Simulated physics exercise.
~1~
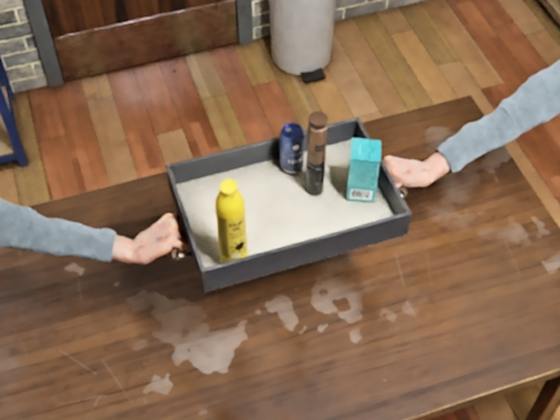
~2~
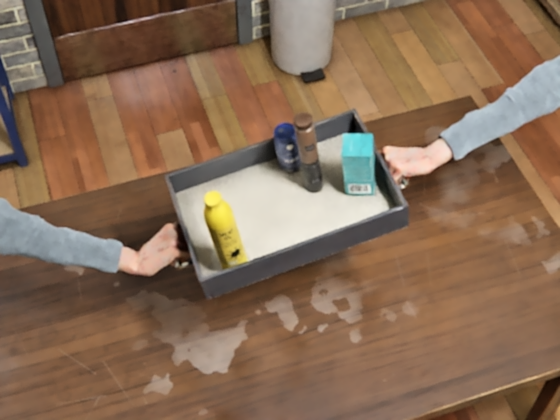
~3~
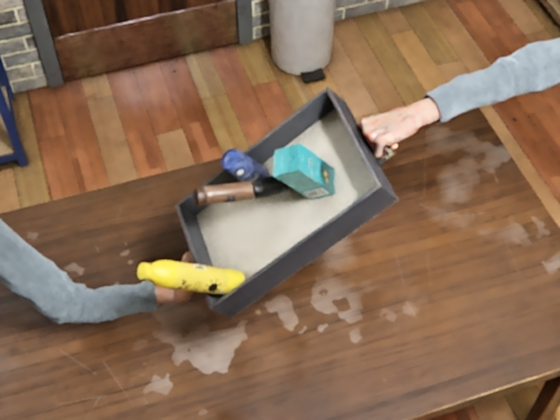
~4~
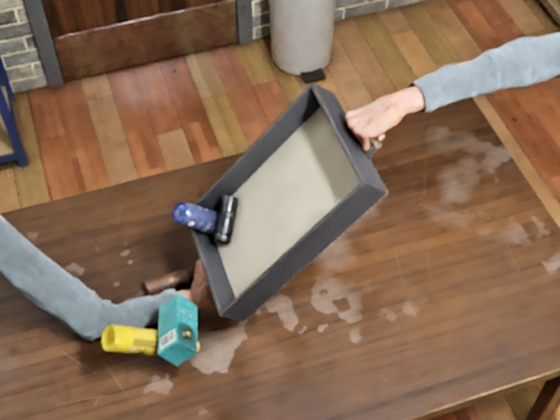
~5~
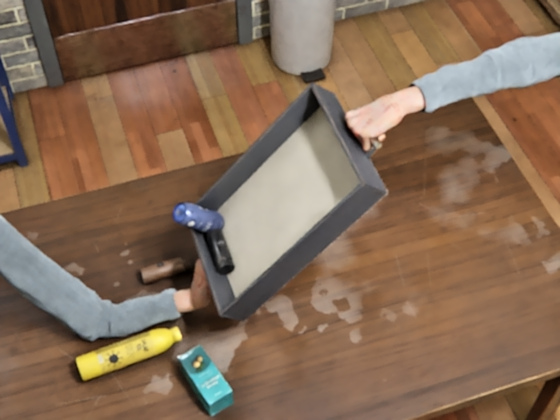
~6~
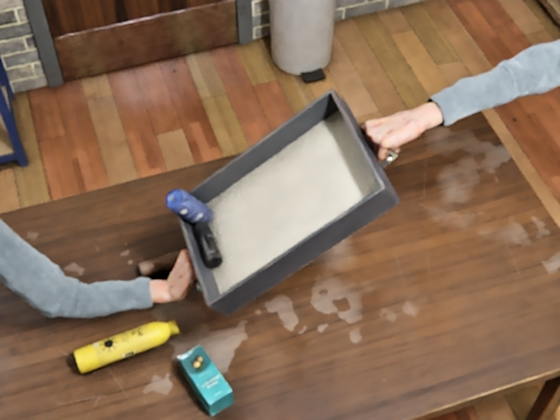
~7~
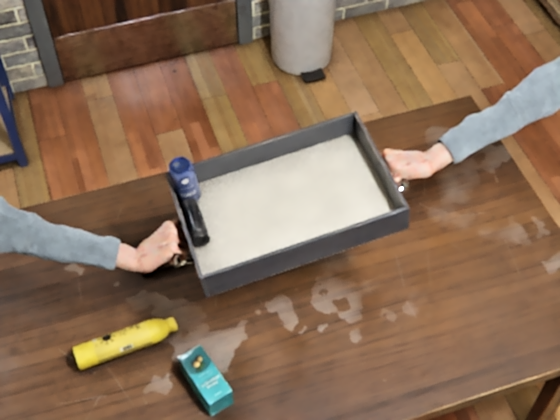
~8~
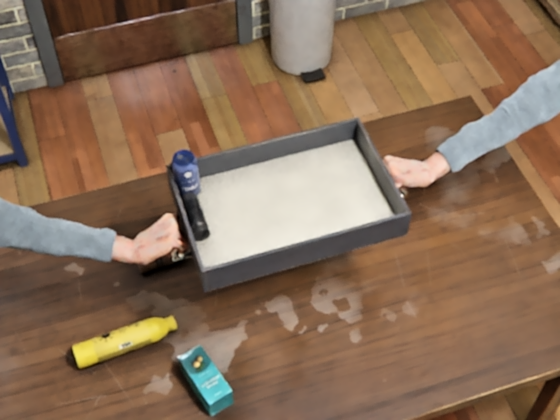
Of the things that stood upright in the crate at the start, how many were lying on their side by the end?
Four of them ended up on their side. The yellow bottle, turquoise carton and brown shaker lay on the table, and the black shaker lay in the crate.
